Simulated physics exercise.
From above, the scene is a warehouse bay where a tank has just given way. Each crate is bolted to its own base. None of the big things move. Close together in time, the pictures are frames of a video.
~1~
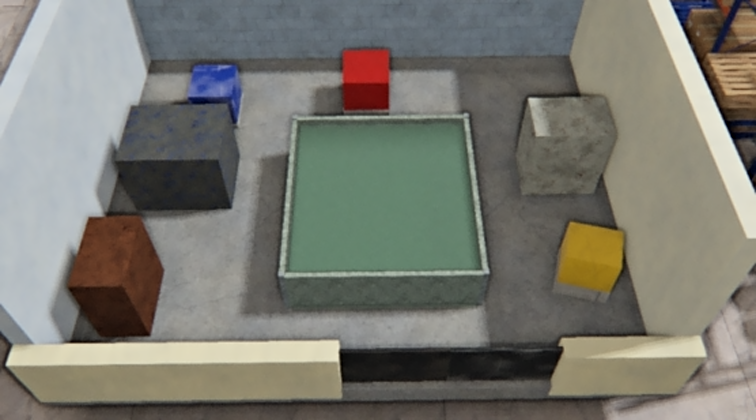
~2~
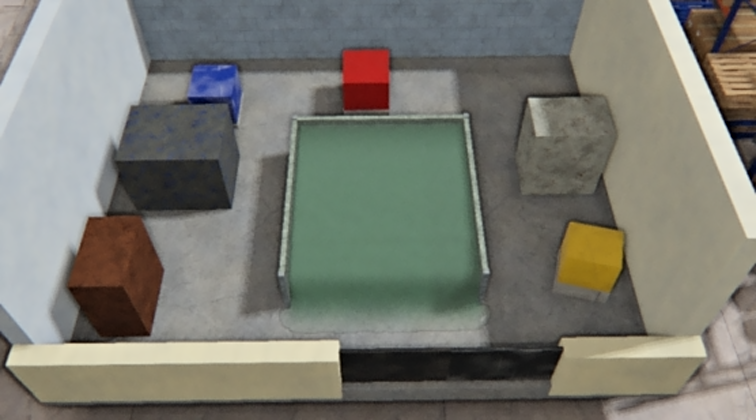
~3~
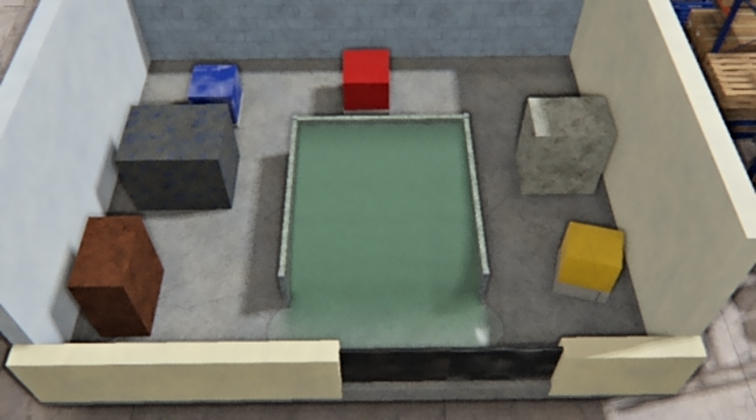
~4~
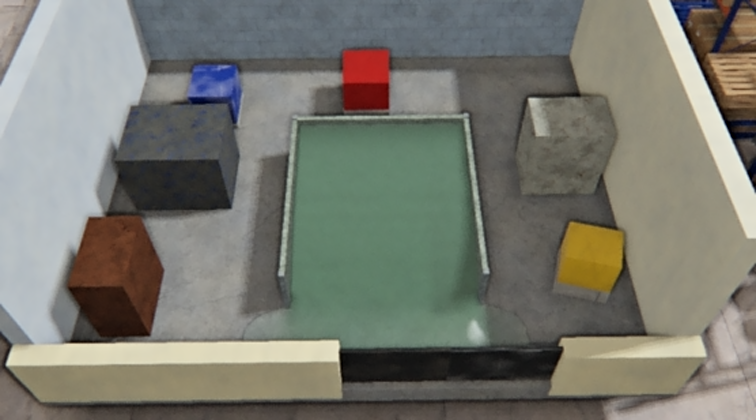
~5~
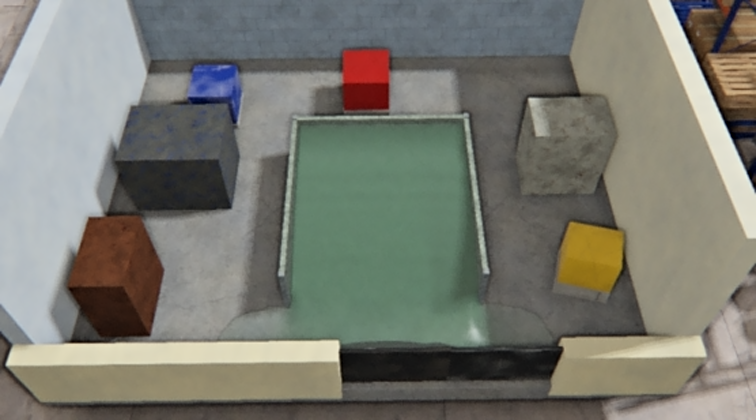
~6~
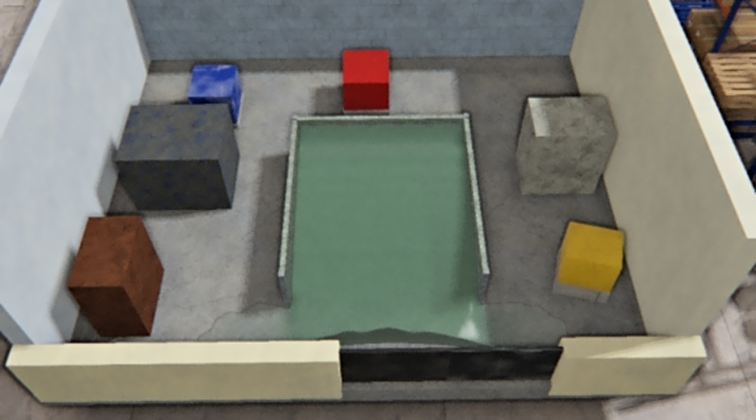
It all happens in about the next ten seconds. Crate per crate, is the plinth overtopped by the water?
Red crate - overtopped, blue crate - overtopped, yellow crate - overtopped.
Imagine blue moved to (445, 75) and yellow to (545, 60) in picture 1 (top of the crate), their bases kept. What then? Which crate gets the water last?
I would go with the red crate.
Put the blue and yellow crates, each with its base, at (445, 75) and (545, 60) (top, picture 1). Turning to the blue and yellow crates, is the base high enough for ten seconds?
The blue crate gets flooded, while the yellow crate stays clear.
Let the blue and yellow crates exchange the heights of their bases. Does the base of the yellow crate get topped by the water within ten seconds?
Well, the yellow one is inundated then.
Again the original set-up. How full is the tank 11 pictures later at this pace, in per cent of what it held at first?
Estimate: Close to 46 %.
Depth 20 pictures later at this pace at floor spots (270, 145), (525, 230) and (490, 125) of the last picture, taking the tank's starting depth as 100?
Going in order, that's 0, 10 and 0 %.
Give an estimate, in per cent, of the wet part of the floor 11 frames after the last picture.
Around 35 percent of it.
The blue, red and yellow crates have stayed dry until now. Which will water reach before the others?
That's the crate marked yellow.
A moment on, water covers 20 % of the floor; the red crate not reached, the blue crate not reached, the yellow crate water round its plinth.
Next, water covers 35 % of the floor; the red crate not reached, the blue crate not reached, the yellow crate water round its plinth.
Then, water covers 55 % of the floor; the red crate not reached, the blue crate not reached, the yellow crate water round its plinth.
Later, water covers 90 % of the floor; the red crate water round its plinth, the blue crate water round its plinth, the yellow crate water round its plinth.
In the end, water covers 100 % of the floor; the red crate was topped, the blue crate was topped, the yellow crate was topped.
